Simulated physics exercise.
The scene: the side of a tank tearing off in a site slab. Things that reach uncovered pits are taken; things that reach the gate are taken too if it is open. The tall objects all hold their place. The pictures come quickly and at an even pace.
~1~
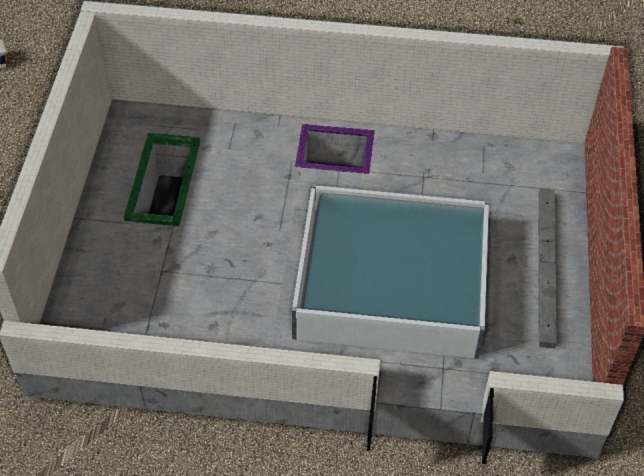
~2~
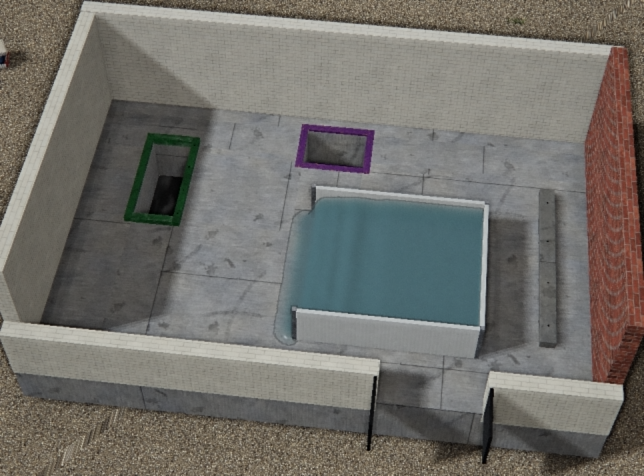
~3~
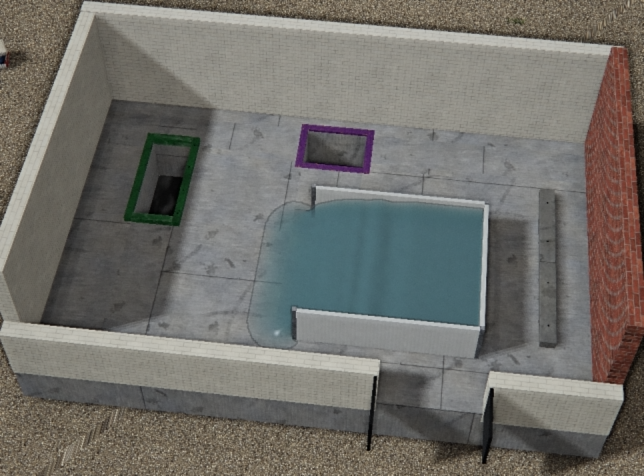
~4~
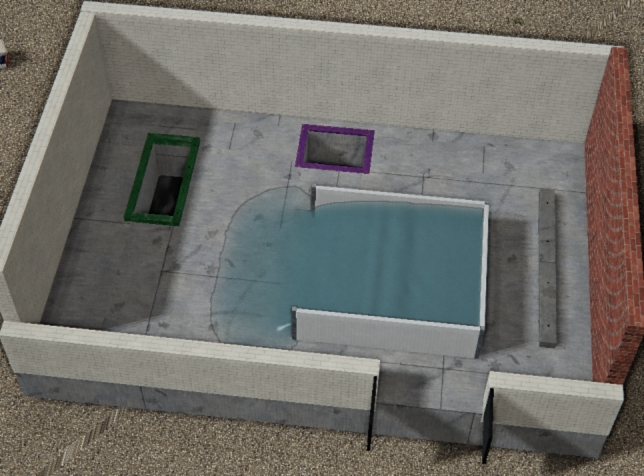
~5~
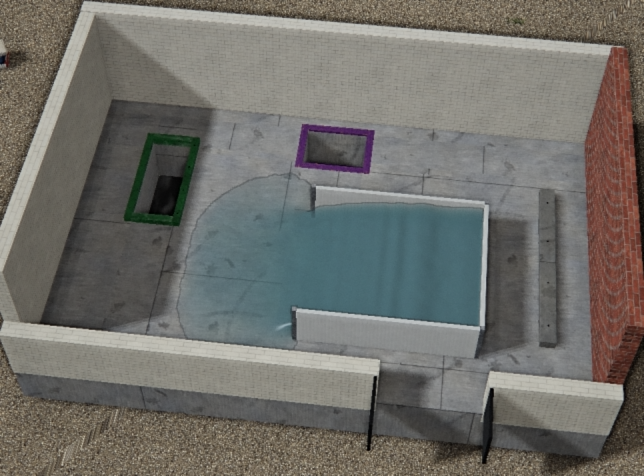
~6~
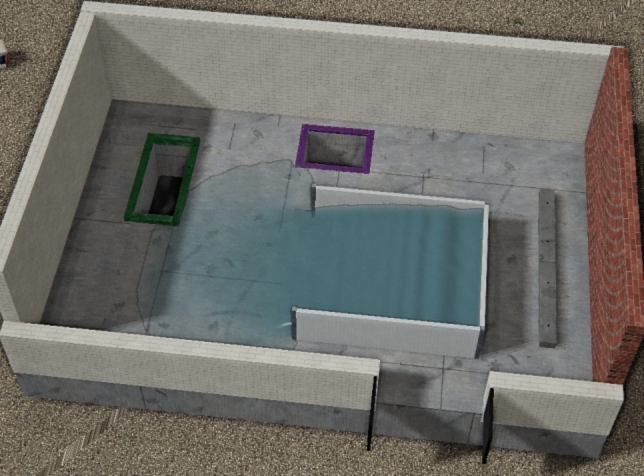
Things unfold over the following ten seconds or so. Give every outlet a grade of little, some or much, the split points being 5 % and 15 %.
Grades: Gate - little; purple pit - much; green pit - much.
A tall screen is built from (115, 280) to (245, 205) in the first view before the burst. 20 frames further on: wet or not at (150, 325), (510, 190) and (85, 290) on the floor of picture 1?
Going one after another, I'd say reached by the flood, then kept clear of the flood, then reached by the flood.
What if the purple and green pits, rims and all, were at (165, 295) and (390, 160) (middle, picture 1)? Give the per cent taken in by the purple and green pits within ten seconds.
Looks like purple collects 45 percent and green collects 6 percent.
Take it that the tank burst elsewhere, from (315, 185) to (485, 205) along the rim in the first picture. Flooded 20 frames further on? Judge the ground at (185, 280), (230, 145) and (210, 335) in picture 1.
Spot by spot: Unaffected, then soaked through, then unaffected.
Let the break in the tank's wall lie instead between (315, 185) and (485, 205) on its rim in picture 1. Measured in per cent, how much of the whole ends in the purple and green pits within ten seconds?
The purple pit takes 45 per cent and the green pit 0 per cent.
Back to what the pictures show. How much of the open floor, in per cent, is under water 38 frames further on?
Near 65 in a hundred.
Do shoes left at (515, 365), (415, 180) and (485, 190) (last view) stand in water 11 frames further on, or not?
Well, in turn they'd be dry underfoot, dry underfoot and dry underfoot.
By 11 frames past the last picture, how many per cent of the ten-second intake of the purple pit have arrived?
Working it through, I arrive at 0 %.
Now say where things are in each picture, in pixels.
Still water in the open tank at (394, 258), in the first frame.
The front is at (292, 342), out from the gap at (307, 267), in the second frame.
The front is at (274, 347), out from the gap at (307, 268), in the third frame.
The front is at a hidden place, out from the gap at (307, 269), in the fourth frame.
Water pours out at (307, 269) and has run to a hidden place, in the fifth frame.
The front is at (144, 306), out from the gap at (307, 269), in the sixth frame.
A moment on, water covers 40 % of the floor; the gate 0 %, the purple pit 0 %, the green pit 2 %.
Next, water covers 45 % of the floor; the gate 0 %, the purple pit 0 %, the green pit 5 %.
Then, water covers 50 % of the floor; the gate 0 %, the purple pit 0 %, the green pit 10 %.
Later, water covers 65 % of the floor; the gate 0 %, the purple pit 5 %, the green pit 15 %.
In the end, water covers 90 % of the floor; the gate 2 %, the purple pit 18 %, the green pit 17 %.
